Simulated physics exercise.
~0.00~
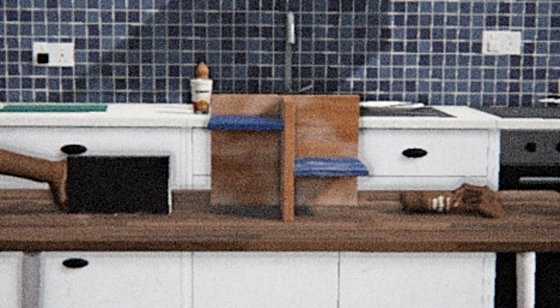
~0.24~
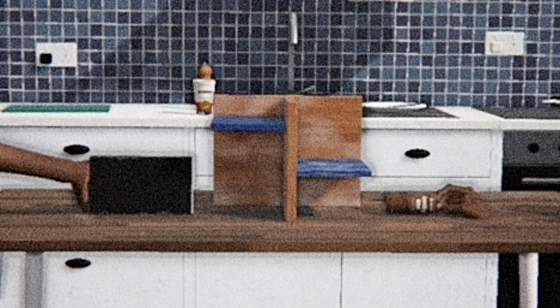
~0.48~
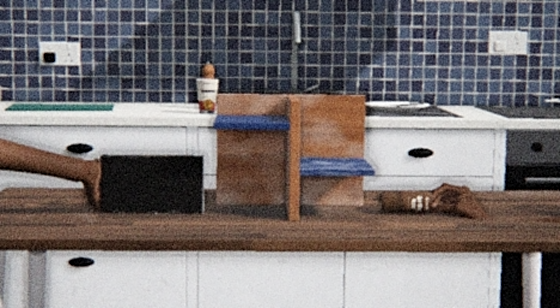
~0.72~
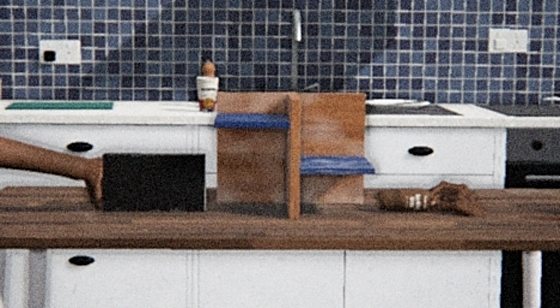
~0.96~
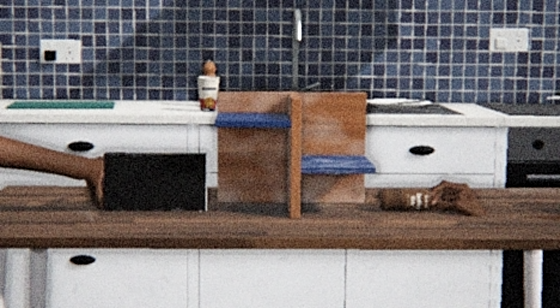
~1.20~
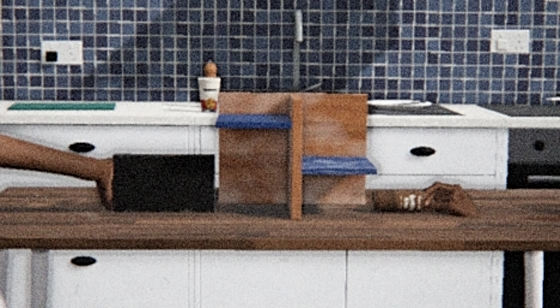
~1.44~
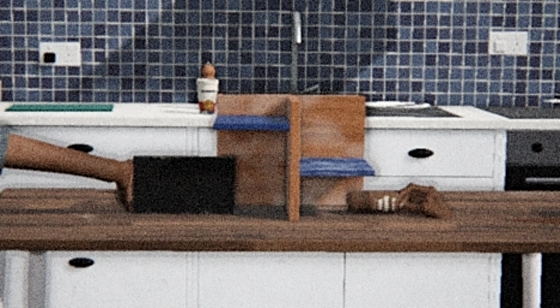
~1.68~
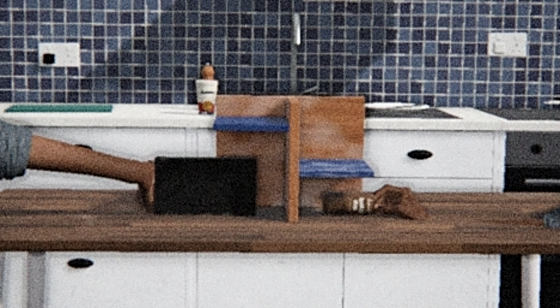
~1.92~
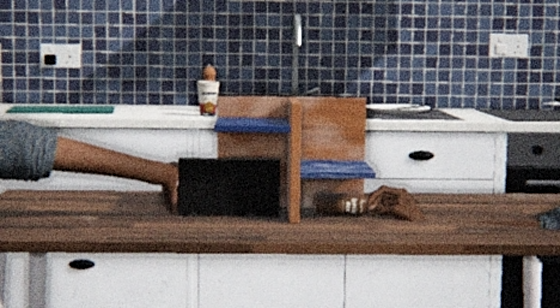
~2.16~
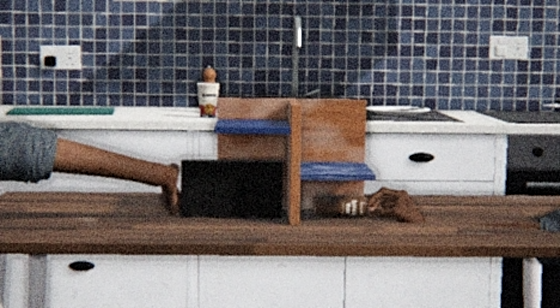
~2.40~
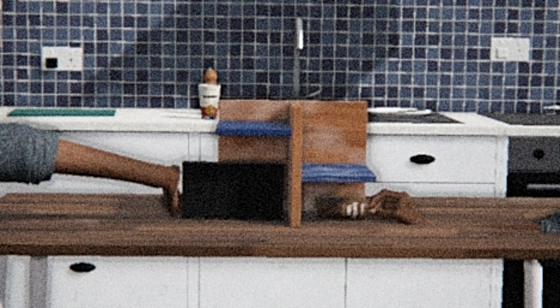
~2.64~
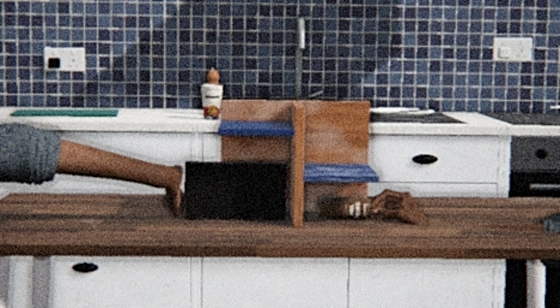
A black book lying on its side was slid right by one hand while another hand pushed a small brown can left toward a wooden shelf with blue ledges, and both slipped under the ledges into the shelf's openings without catching.
